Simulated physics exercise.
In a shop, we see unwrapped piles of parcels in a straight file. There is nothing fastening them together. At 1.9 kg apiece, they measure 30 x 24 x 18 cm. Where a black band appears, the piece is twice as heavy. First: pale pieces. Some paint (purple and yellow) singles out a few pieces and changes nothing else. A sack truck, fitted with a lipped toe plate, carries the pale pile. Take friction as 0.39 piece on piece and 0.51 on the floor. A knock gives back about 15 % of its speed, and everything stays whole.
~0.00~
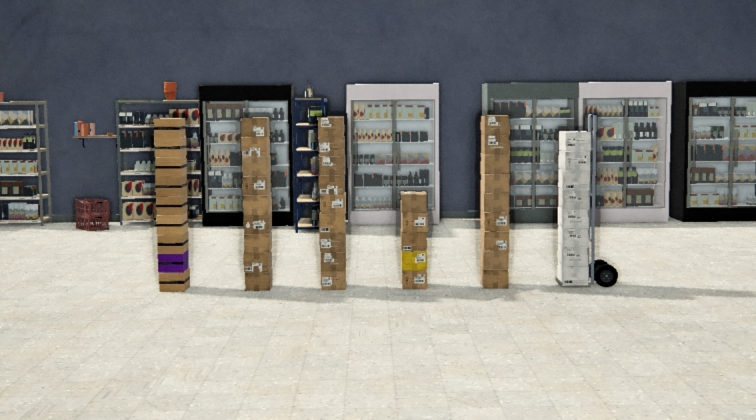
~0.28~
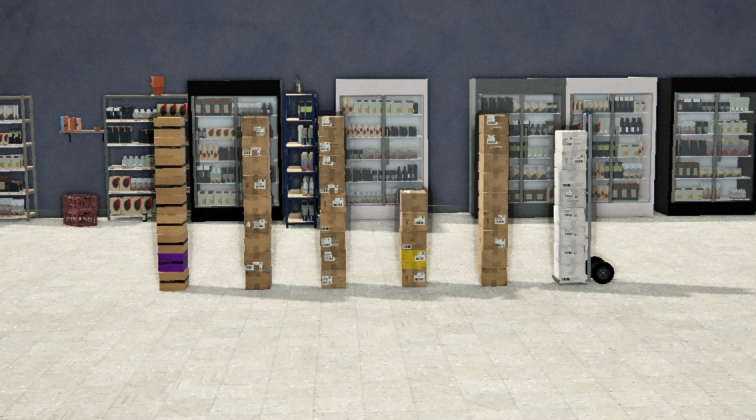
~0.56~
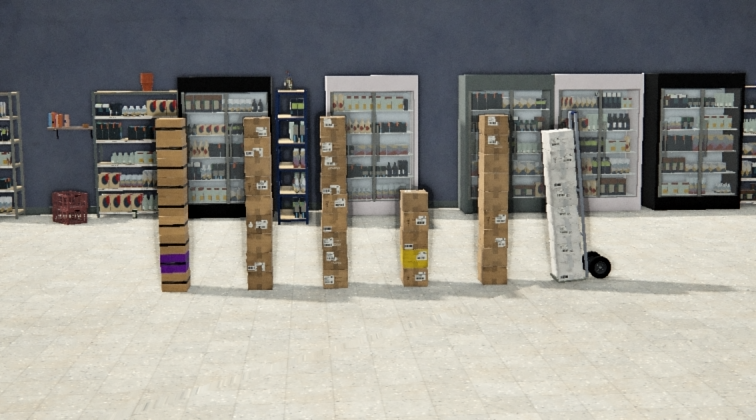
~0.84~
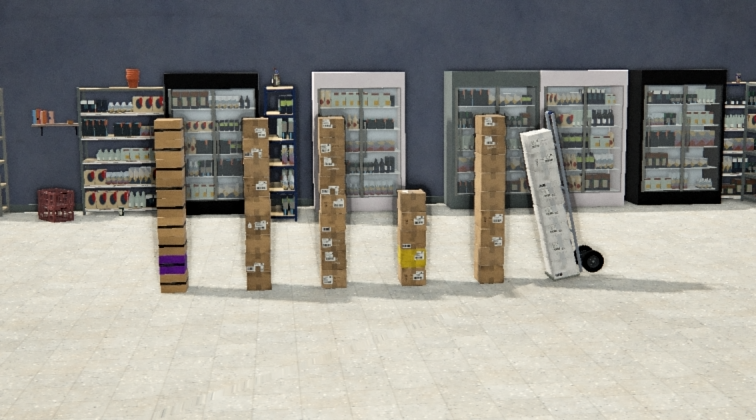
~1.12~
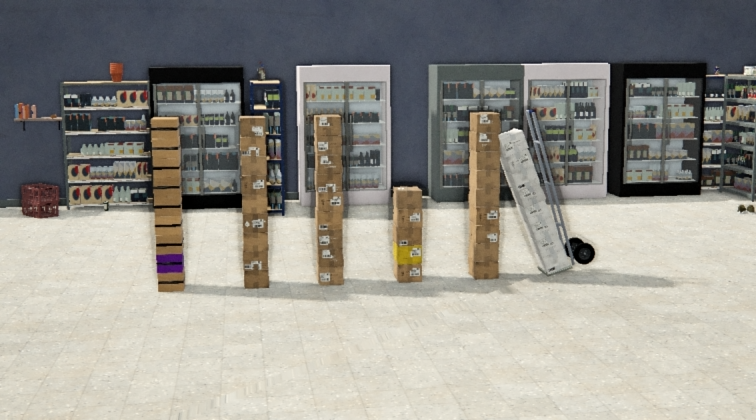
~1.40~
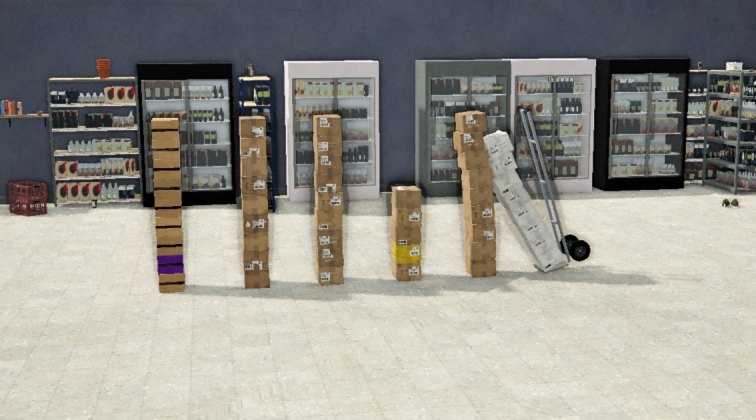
The footage shows a row of box stacks before store shelves and glass-fronted fridges as a hand truck at right tilts left with its pale stack, which leans away from the frame against the neighboring brown stack, shifting its upper boxes.
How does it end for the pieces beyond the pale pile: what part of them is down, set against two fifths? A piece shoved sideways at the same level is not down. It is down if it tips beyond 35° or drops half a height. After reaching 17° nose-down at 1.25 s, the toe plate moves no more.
More than two fifths are down.
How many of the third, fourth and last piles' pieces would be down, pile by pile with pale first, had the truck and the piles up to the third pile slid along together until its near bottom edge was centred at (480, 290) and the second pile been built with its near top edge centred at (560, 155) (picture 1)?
Pile by pile that makes third 4, fourth 0, last 0.
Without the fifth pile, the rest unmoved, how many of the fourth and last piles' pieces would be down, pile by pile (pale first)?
Pile by pile, you'd get fourth 9 and last 0.
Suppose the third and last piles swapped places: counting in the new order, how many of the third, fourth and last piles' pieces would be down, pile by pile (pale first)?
Third 9, fourth 8, last 4.
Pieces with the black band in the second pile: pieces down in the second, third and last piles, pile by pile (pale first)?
Count down, pile by pile - second 9, third 4, last 8.
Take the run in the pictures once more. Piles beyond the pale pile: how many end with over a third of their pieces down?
Looks like 5 of them in total.
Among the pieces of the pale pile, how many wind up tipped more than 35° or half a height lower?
In total, 8 of the pale pieces.
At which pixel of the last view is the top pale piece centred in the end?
At about (390, 233).
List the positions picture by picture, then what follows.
In the first frame (pixels give the middle of a visible side; the camera moves round a little), truck frame (594, 150) 0° forward; purple parcel (170, 263); yellow parcel (415, 261); none of the others has stirred.
The second frame shows truck frame (590, 149) 1° forward; purple parcel (171, 263).
The third frame shows truck frame (578, 147) 5° forward, top of the pale pile leaning 5°; yellow parcel (416, 259); none of the others has stirred.
The fourth frame shows truck frame (558, 146) 12° forward, top of the pale pile leaning 12°; yellow parcel (414, 259); none of the others has stirred.
The fifth frame shows truck frame (541, 143) 16° forward, top of the pale pile leaning 21°; yellow parcel (410, 255); none of the others has stirred.
The sixth frame shows truck frame (537, 143) 17° forward, top of the pale pile leaning 23°; purple parcel (170, 265); yellow parcel (409, 254); steepest lean 4°, the parcel at (477, 160); movement in 7 of them.
After 2.28 s, 8 of the pale pile down; 9 of the 41 other parcels down; yellow parcel 16° from how it stood.
After 3.38 s, 8 of the pale pile down; 30 of the 41 other parcels down; yellow parcel on its side; purple parcel 5° from how it stood.
In the end (5.3 s), 8 of the pale pile down; 38 of the 41 other parcels down; yellow parcel on its side; purple parcel on its side. That is 93 per cent. From the last view, middles, yellow parcel near (370, 267), purple parcel near (133, 278).
